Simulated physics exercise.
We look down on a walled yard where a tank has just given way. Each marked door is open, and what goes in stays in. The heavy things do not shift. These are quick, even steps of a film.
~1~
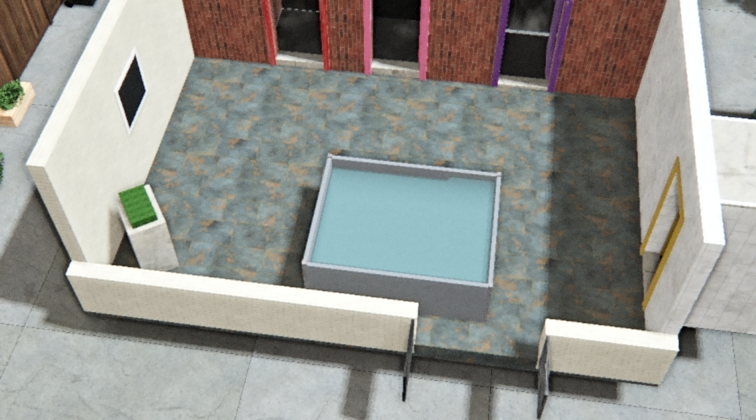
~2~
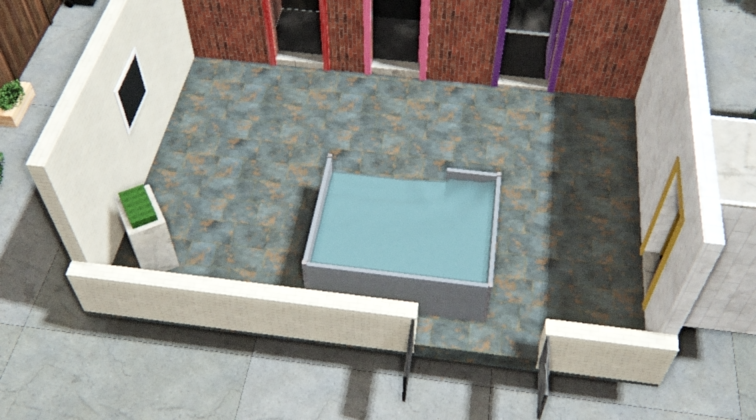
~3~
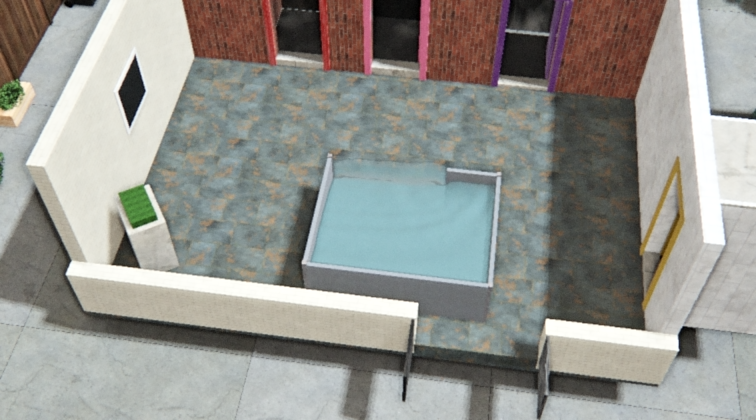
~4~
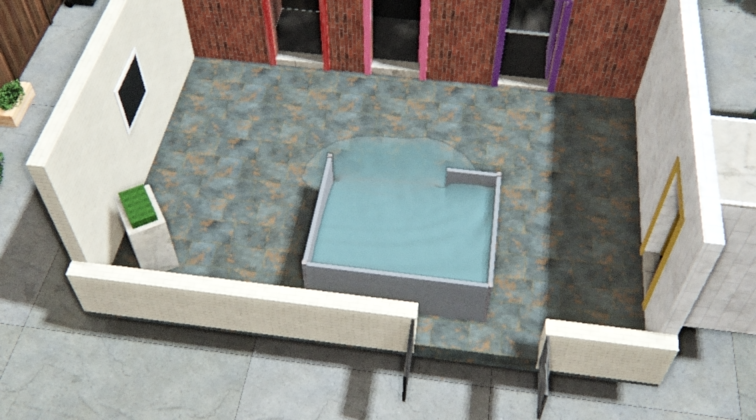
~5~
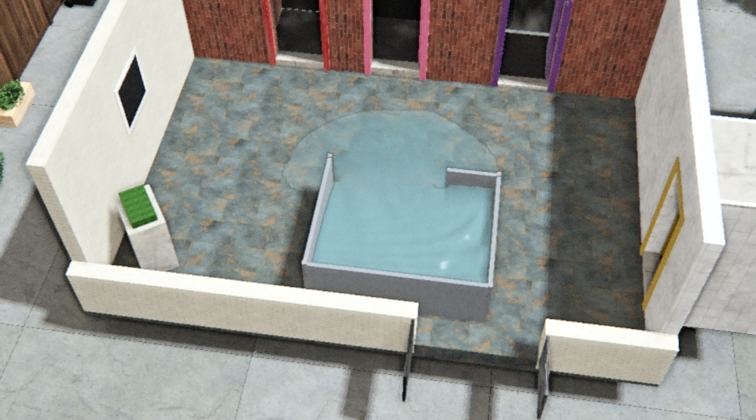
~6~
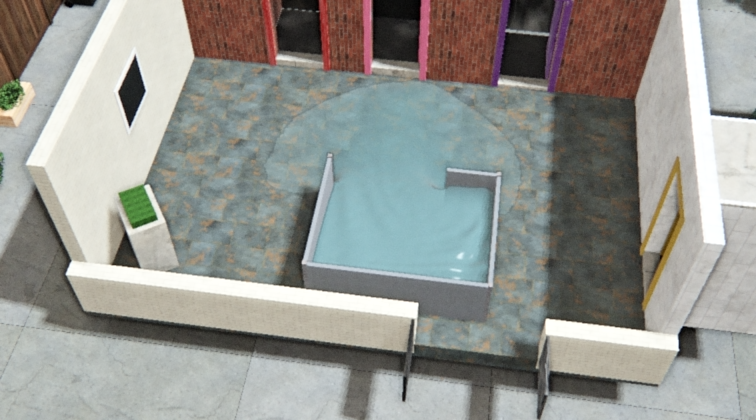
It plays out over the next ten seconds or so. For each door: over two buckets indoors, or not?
One by one: The pink door takes more than that; the red door takes more than that; the purple door takes more than that; the yellow door stays under that.
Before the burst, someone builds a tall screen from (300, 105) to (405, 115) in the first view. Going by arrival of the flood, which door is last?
It is the yellow-painted one.
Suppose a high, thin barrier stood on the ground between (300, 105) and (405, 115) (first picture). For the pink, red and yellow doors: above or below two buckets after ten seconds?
Then: The pink door holds; the red door holds; the yellow door stays under.
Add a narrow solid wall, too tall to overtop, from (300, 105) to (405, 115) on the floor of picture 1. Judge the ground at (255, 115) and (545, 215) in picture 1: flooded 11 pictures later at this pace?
One after the other: Awash, free of water.
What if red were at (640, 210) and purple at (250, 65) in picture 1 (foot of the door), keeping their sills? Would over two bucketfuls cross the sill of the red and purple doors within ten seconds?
One by one: Red lets less in, purple is over.
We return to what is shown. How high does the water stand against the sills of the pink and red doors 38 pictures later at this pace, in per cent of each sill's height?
In turn 80 and 90 per cent.
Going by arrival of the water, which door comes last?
The door marked yellow.
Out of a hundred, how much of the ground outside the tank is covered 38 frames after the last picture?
Close to 95 %.
A moment on, water covers 35 % of the floor; the pink door far over two buckets in, the red door wet at the sill, nothing in, the purple door under two buckets in, the yellow door not reached.
Next, water covers 40 % of the floor; the pink door far over two buckets in, the red door over two buckets in, the purple door over two buckets in, the yellow door not reached.
Then, water covers 60 % of the floor; the pink door far over two buckets in, the red door far over two buckets in, the purple door over two buckets in, the yellow door not reached.
Later, water covers 95 % of the floor; the pink door far over two buckets in, the red door far over two buckets in, the purple door far over two buckets in, the yellow door wet at the sill, nothing in.
In the end, water covers 100 % of the floor; the pink door far over two buckets in, the red door far over two buckets in, the purple door far over two buckets in, the yellow door wet at the sill, nothing in.
